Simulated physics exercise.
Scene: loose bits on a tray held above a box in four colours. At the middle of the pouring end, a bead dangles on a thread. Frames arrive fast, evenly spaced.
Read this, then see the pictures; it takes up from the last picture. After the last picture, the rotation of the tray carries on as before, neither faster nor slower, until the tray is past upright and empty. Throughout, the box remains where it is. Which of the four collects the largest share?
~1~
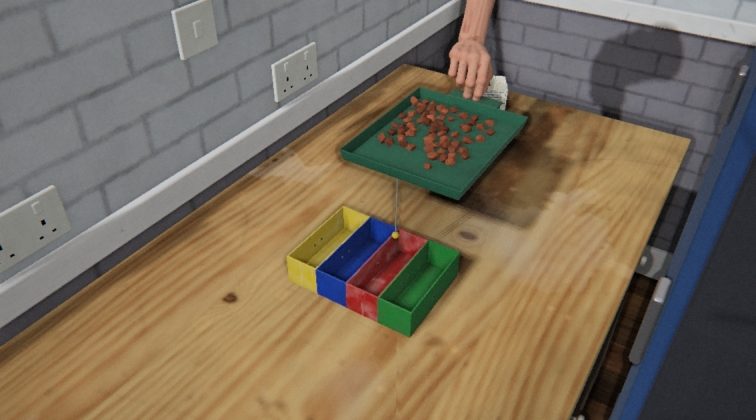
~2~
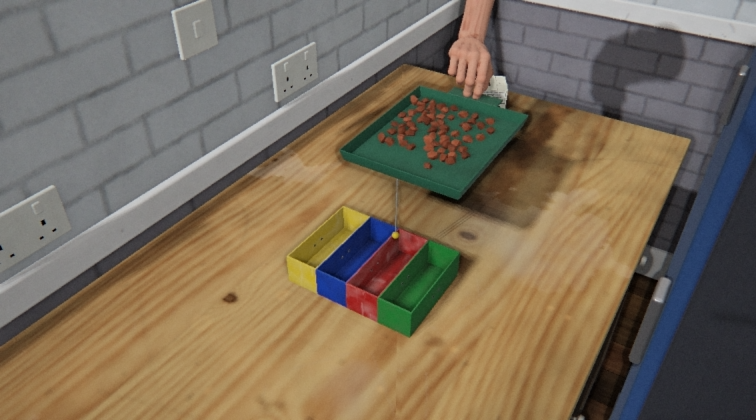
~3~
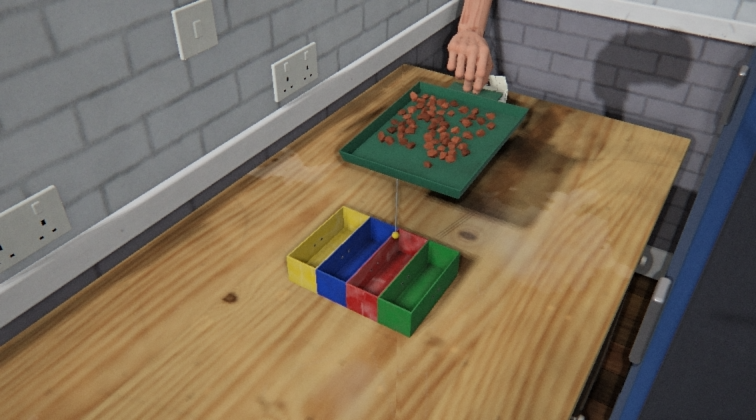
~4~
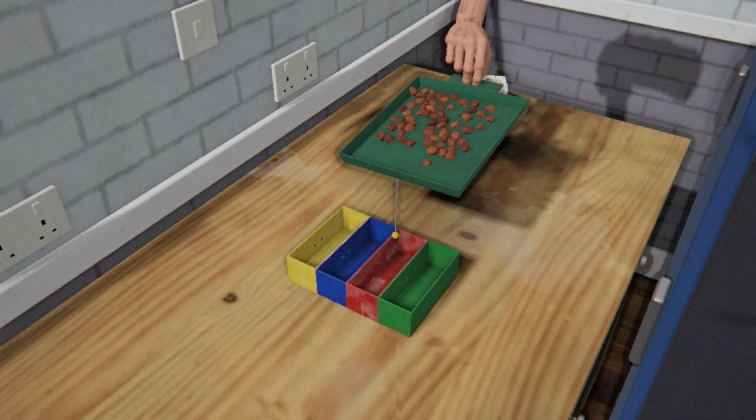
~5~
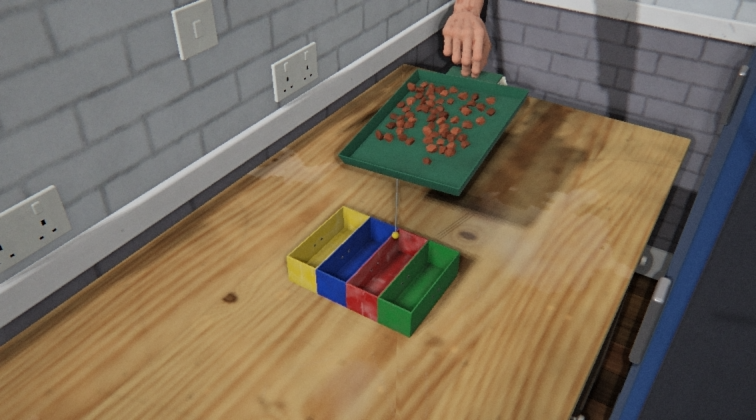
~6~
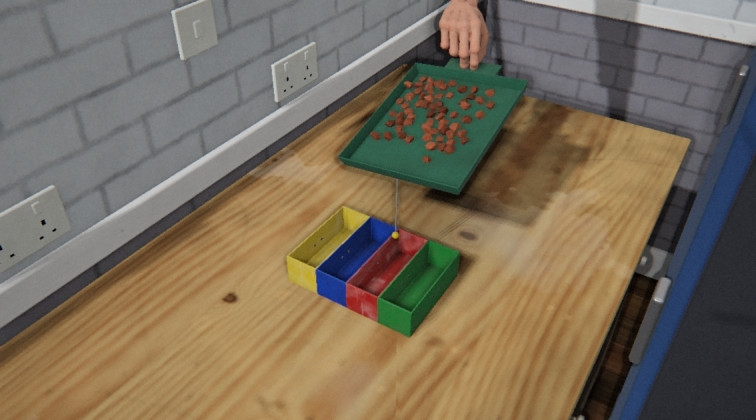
The yellow one.
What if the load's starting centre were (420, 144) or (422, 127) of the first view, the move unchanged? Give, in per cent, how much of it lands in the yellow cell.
Respectively 60 and 60 per cent.
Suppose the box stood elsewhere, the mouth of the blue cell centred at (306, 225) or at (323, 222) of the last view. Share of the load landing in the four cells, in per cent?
Close to 100 in a hundred, followed by close to 100 in a hundred.
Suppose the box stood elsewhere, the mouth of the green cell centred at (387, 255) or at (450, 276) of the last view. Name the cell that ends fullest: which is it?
Blue first, the cell in yellow second.
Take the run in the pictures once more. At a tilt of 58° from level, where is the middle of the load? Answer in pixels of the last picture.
In the last view the centre sits at roughly (370, 154).
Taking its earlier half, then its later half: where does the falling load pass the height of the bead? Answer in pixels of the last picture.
It passes near (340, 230) first and then near (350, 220).
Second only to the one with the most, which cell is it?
The blue cell.
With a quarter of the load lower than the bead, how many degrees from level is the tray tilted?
75 degrees.
Soon, tray tipped steeply; nearly all on the tray; a small part falling or outside the box.
A while on, tray tipped right over; about a third on the tray; about a third in the yellow cell; a small part in the blue cell; about a quarter falling or outside the box.
Towards the end, tray tipped past a quarter turn; about two thirds in the yellow cell; about a quarter in the blue cell; a small part falling or outside the box.
Finally, tray tipped past a quarter turn; about two thirds in the yellow cell; about a quarter in the blue cell; none in the green cell; none in the red cell; a small part outside the box.
